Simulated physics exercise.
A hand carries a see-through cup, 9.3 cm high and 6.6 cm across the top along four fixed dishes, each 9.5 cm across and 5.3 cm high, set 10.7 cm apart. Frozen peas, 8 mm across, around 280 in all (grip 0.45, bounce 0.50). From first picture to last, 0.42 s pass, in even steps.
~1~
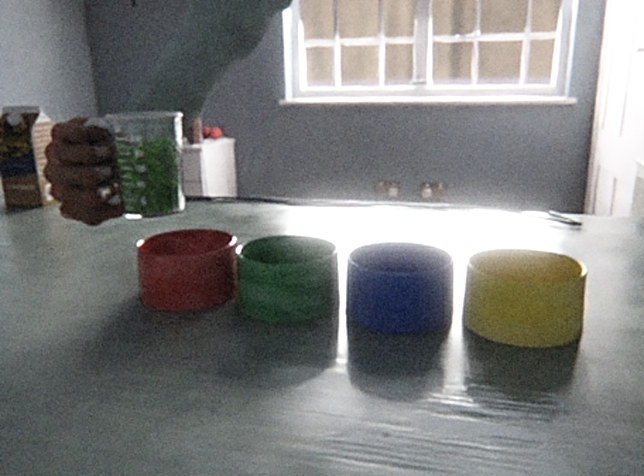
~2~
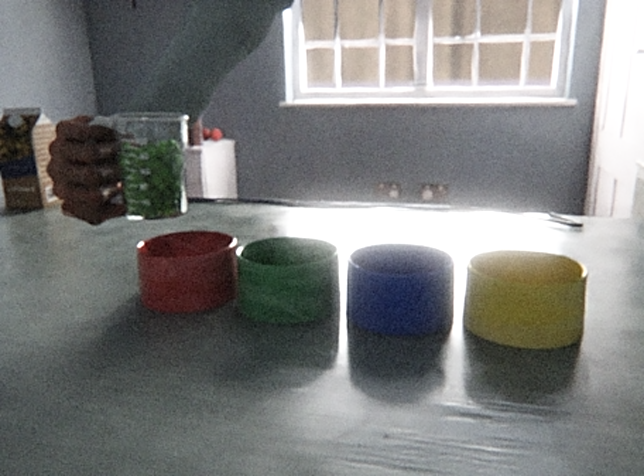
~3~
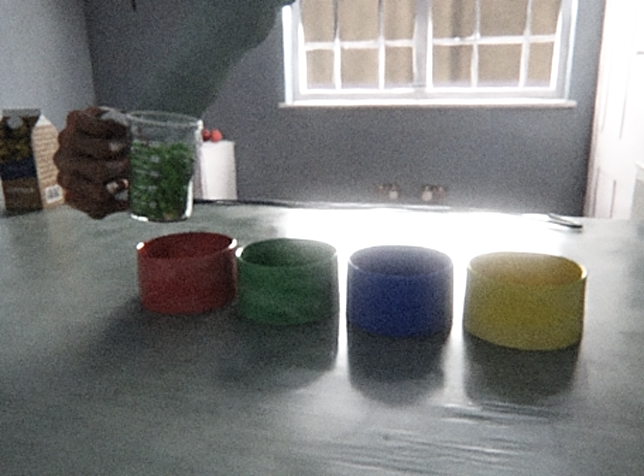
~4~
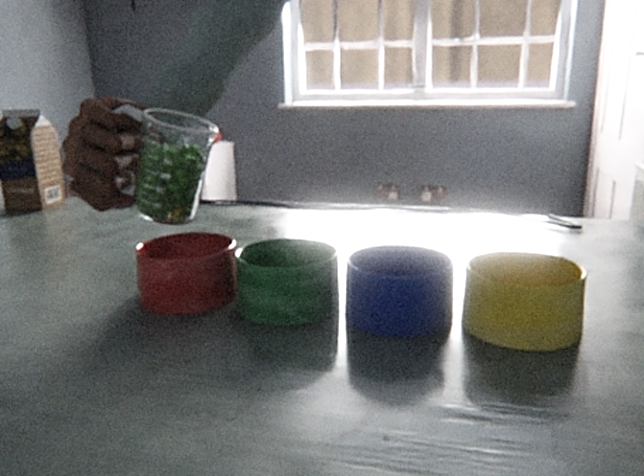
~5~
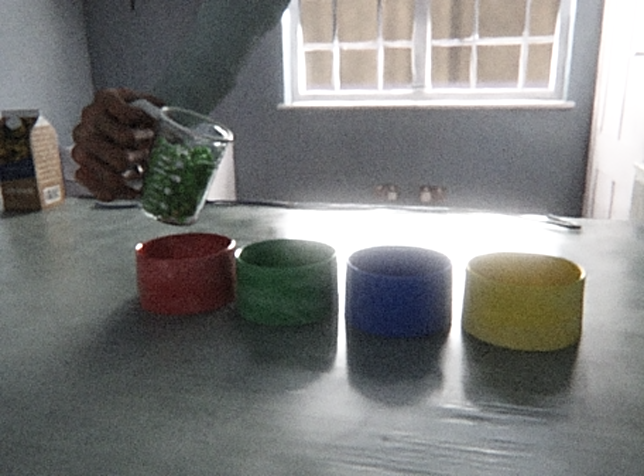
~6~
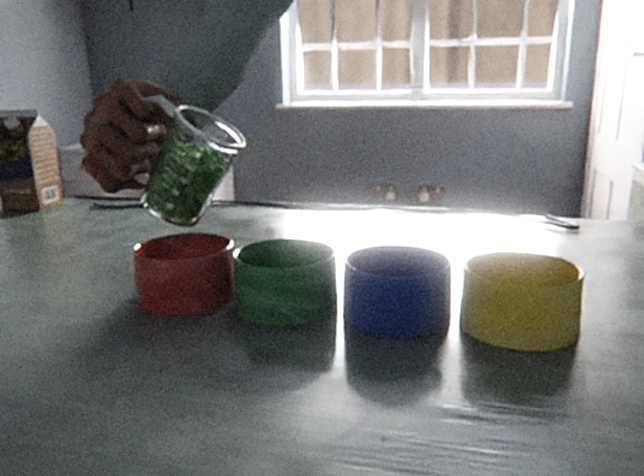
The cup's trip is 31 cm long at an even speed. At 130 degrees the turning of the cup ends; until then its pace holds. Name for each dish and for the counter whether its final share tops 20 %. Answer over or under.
Red dish: Under; blue dish: Over; green dish: Under; yellow dish: Under; on the counter: Under.
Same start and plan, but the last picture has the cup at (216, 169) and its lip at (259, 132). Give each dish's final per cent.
Red 0, blue 0, green 0, yellow 100.
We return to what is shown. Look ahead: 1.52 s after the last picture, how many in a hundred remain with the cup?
Roughly 0 per cent.
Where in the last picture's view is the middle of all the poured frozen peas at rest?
Near (406, 292).
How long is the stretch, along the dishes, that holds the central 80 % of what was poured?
Roughly 5 cm.
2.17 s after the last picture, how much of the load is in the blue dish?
Some 100 per cent.
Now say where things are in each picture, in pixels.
In the first picture, cup at (149, 164), tilt 0 degrees, lip at (175, 115), moved 0.0 cm; middle of the pieces at (154, 175); red dish at (187, 243); green dish at (288, 249); blue dish at (400, 256); yellow dish at (525, 264).
In the second picture, cup at (153, 166), tilt 3 degrees, lip at (181, 119), moved 0.4 cm; middle of the pieces at (158, 177).
In the third picture, cup at (162, 167), tilt 10 degrees, lip at (196, 125), moved 1.4 cm; middle of the pieces at (166, 179).
In the fourth picture, cup at (172, 168), tilt 17 degrees, lip at (212, 132), moved 2.6 cm; middle of the pieces at (174, 179).
In the fifth picture, cup at (182, 168), tilt 25 degrees, lip at (227, 139), moved 3.7 cm; middle of the pieces at (182, 180).
In the sixth picture, cup at (191, 169), tilt 32 degrees, lip at (241, 147), moved 4.8 cm; middle of the pieces at (190, 180); red dish at (184, 246); green dish at (285, 253); blue dish at (397, 260); yellow dish at (522, 268).
Then, 0.91 s after the last picture, tilt 115 degrees; cup holds 80 %, blue 20 %.
Then, 1.52 s after the last picture, tilt 130 degrees; cup holds 0 %, blue 100 %.
Then, 2.17 s after the last picture, tilt 130 degrees; cup holds 0 %, blue 100 %.
In the end, red 0 %, blue 100 %, green 0 %, yellow 0 %, counter 0 %.
